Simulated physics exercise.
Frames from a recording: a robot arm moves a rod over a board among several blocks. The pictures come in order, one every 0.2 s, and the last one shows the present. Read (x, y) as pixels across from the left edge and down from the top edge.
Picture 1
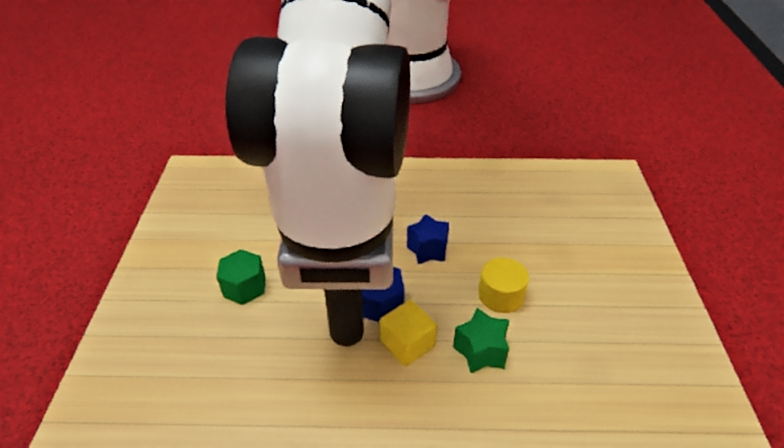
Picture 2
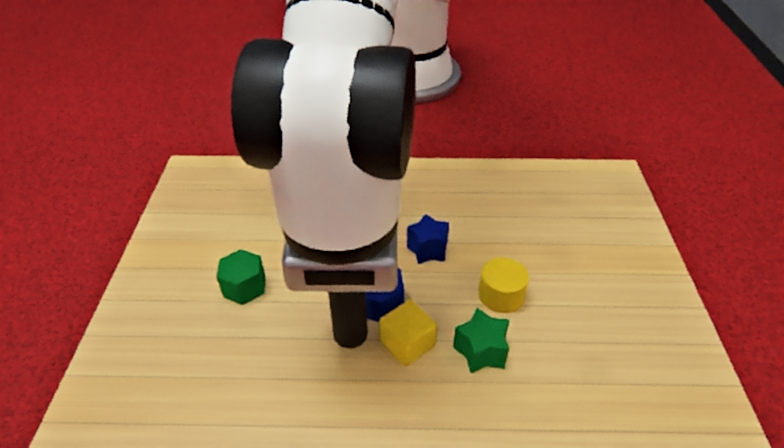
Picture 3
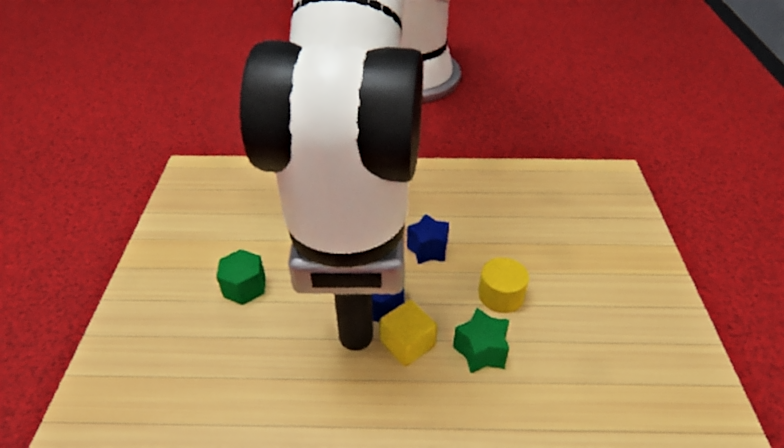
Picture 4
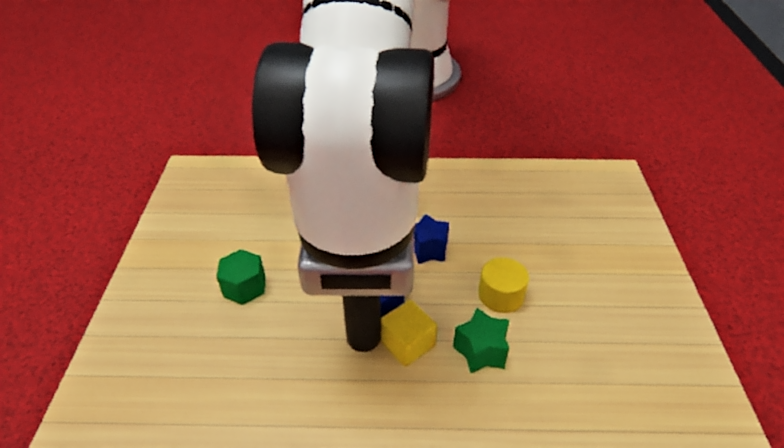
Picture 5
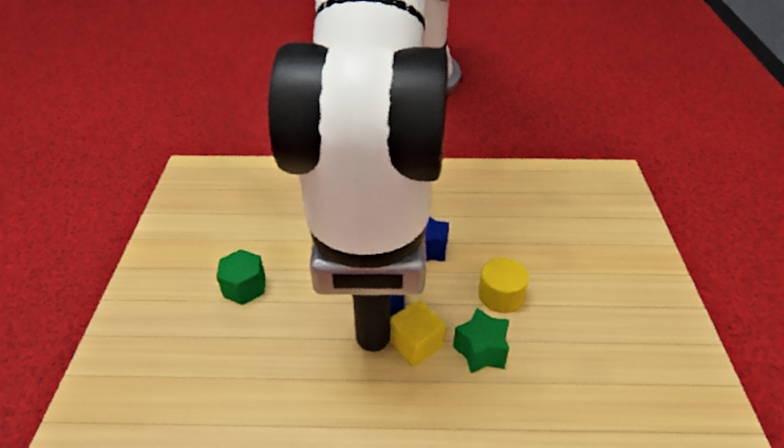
A white robot arm slid its black rod slowly to the right across a wooden board, covering more of a blue block behind it, then nudged the yellow cube slightly toward the green star.
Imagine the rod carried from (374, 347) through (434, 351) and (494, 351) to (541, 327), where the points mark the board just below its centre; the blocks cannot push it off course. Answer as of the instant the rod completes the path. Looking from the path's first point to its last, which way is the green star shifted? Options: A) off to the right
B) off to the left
The one that fits is A, off to the right.
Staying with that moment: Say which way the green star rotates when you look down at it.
Its rotation is clockwise.
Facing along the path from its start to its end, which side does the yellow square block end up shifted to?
It is displaced to the left.
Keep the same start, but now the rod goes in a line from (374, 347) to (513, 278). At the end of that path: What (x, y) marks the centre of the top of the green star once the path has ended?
It should be at about (512, 344).
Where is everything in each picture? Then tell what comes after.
Rod's lower end at (347, 332); blue hexagonal block partly hidden; yellow square block at (408, 321); green star at (485, 330); yellow circle at (505, 274), in the first frame.
Rod at (351, 334); blocks still, in the second frame.
Rod at (356, 337); blocks still, in the third frame.
Rod at (364, 338); blocks still, in the fourth frame.
Rod at (373, 337); blue hexagonal block hidden; yellow square block at (417, 321); green star at (485, 330); yellow circle at (505, 274), in the fifth frame.
The first path, step by step. One third of the way, rod at (436, 342); yellow square block at (480, 320); green star at (523, 338).
Two thirds of the way, rod at (498, 341); yellow square block at (524, 307), turned 15° anticlockwise; green star at (550, 343); yellow circle at (509, 267).
At the end, rod at (544, 317); blue hexagonal block still; yellow square block at (565, 282), turned 30° anticlockwise; green star at (573, 343), turned 65° clockwise; yellow circle at (511, 264).
